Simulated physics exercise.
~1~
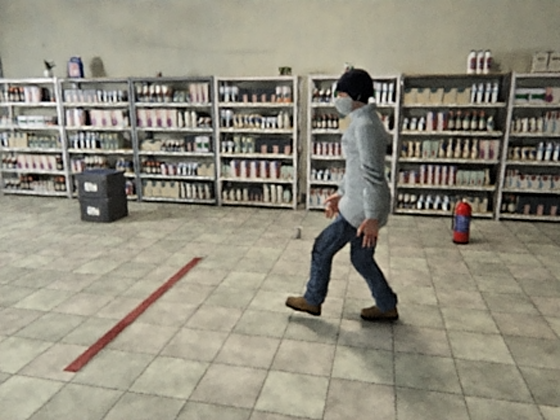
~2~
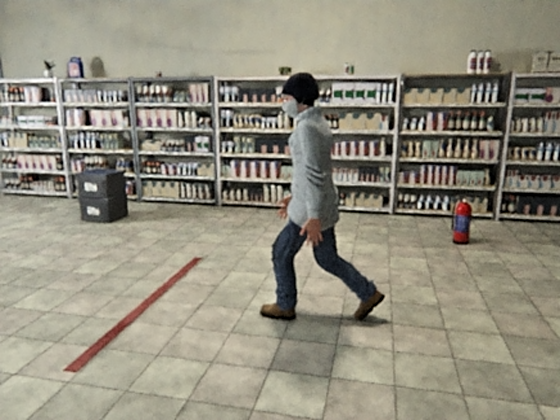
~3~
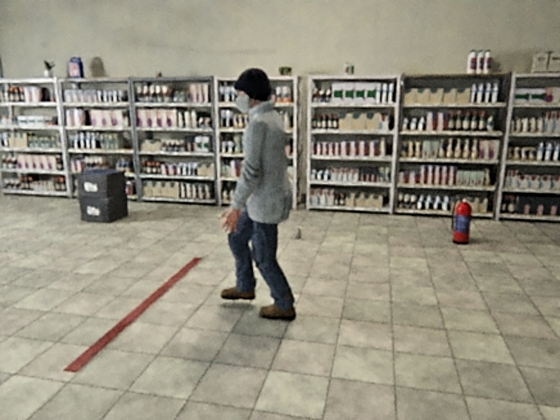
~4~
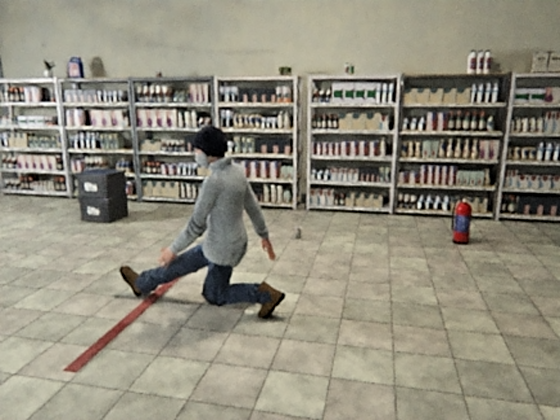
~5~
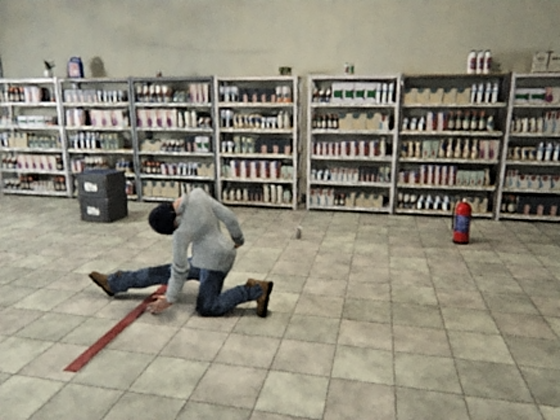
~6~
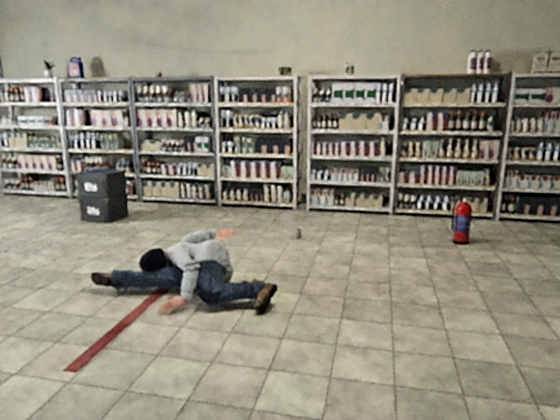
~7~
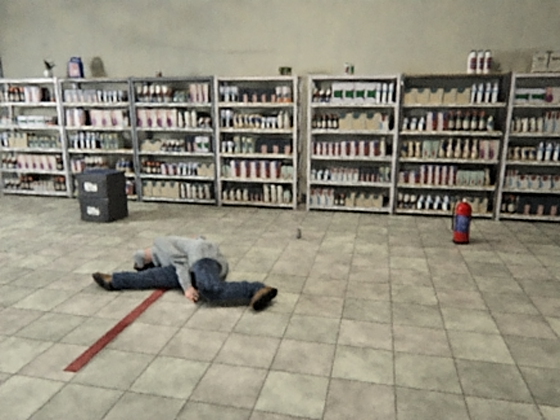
In a shop with bottle-filled shelves, a person in a dark cap, grey top and jeans walked left towards a red strip on the tiled floor, dropped into a split-legged kneel, slumped forward and ended lying with their head beyond the strip.
